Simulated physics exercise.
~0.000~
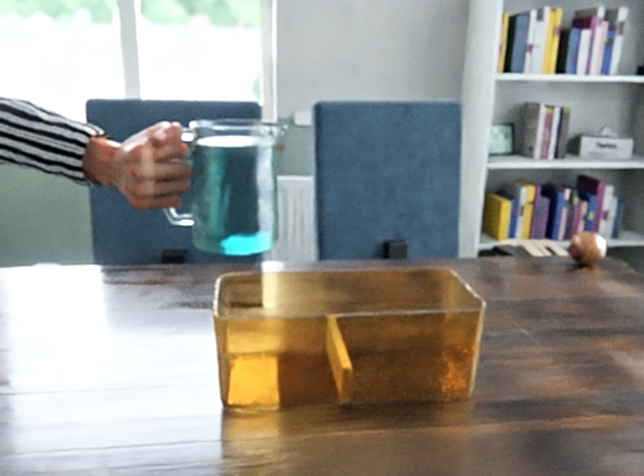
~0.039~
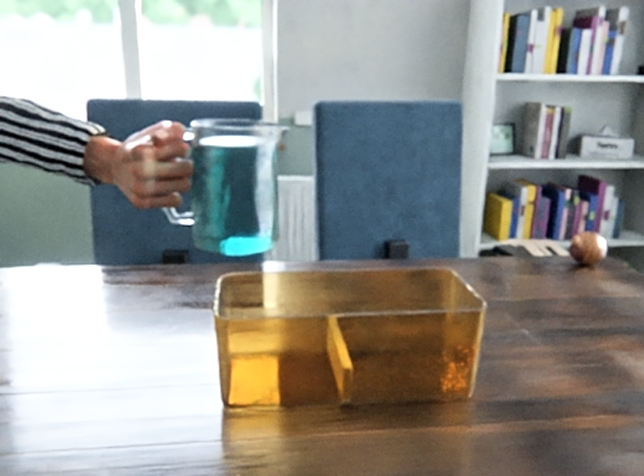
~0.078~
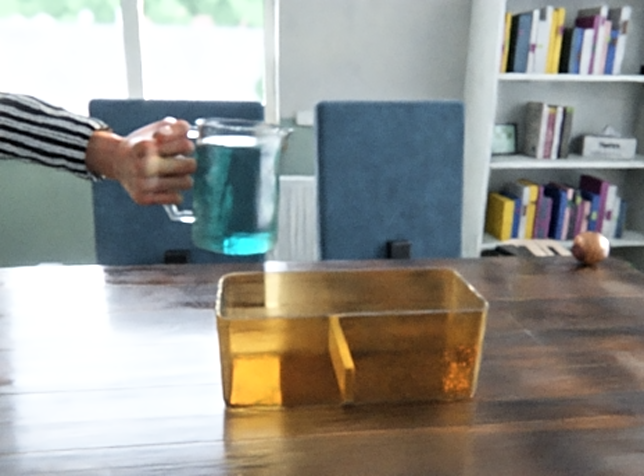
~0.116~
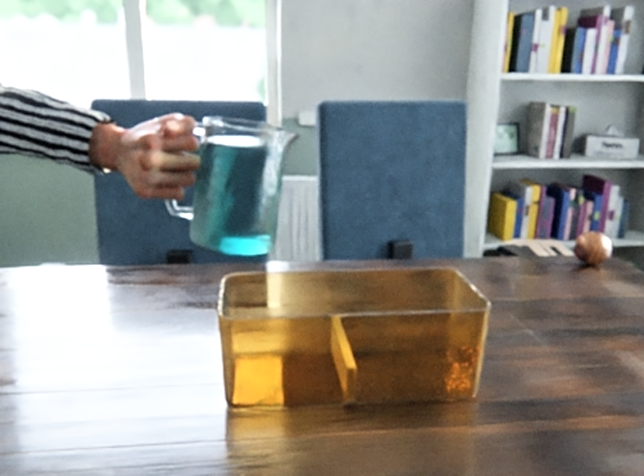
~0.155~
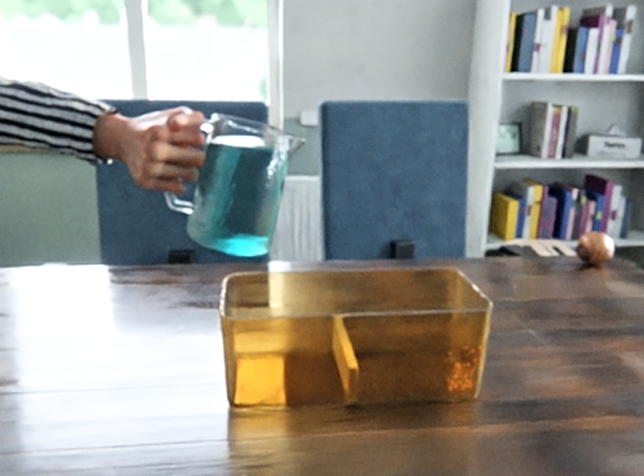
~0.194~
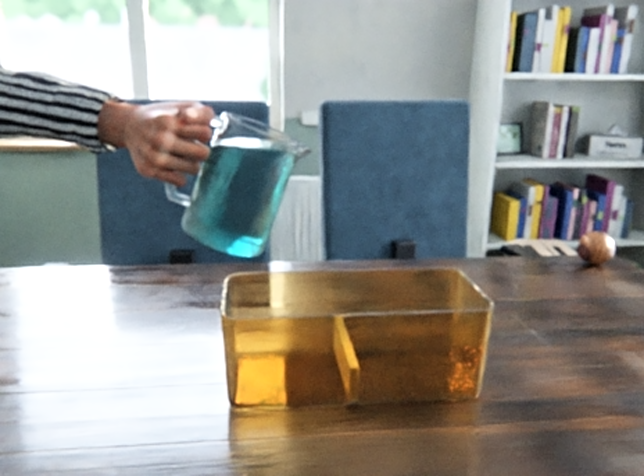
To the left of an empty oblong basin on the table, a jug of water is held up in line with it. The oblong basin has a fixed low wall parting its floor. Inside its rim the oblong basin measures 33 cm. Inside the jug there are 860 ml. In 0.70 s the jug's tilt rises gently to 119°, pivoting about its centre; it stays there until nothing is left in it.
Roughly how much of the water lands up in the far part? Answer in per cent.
Around 57 %.
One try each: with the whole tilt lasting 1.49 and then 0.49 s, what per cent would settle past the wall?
75 per cent first, 50 per cent second.
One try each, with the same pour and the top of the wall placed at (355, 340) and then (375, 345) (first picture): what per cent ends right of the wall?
First try about 20 %, second try about 10 %.
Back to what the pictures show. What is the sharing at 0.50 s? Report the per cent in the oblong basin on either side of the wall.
Left side near 0, right side near 7.
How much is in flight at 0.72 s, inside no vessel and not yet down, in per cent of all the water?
Some 18 % is up in the air.
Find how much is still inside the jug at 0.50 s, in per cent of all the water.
Some 74 % of it is still there.
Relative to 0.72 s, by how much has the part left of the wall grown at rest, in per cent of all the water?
About 18 per cent.
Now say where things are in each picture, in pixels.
Tilt 0°; pouring edge (288, 126); surface from (194, 143) to (274, 142); the oblong basin's rim runs from (217, 296) to (468, 288); the wall's top is at (338, 342), in the first frame.
Tilt 1°; pouring edge (289, 127); surface from (196, 142) to (275, 143), in the second frame.
Tilt 4°; pouring edge (294, 130); surface from (199, 142) to (279, 144), in the third frame.
Tilt 8°; pouring edge (300, 134); surface from (205, 140) to (284, 146), in the fourth frame.
Tilt 14°; pouring edge (306, 141); surface from (206, 158) to (291, 147), in the fifth frame.
Tilt 21°; pouring edge (312, 149); surface from (203, 169) to (299, 151), in the sixth frame.
After 0.50 s the tilt is 96° and 73 per cent is still to pour, 0 is left of the wall and 7 right of it.
After 0.72 s the tilt is 119° and 18 per cent is still to pour, 23 is left of the wall and 41 right of it.
After 0.95 s the tilt is 119° and 1 per cent is still to pour, 39 is left of the wall and 57 right of it.
After 1.20 s the tilt is 119° and 0 per cent is still to pour, 41 is left of the wall and 57 right of it.
In the end 41 per cent lies left of the wall, 57 right of it and 2 outside.
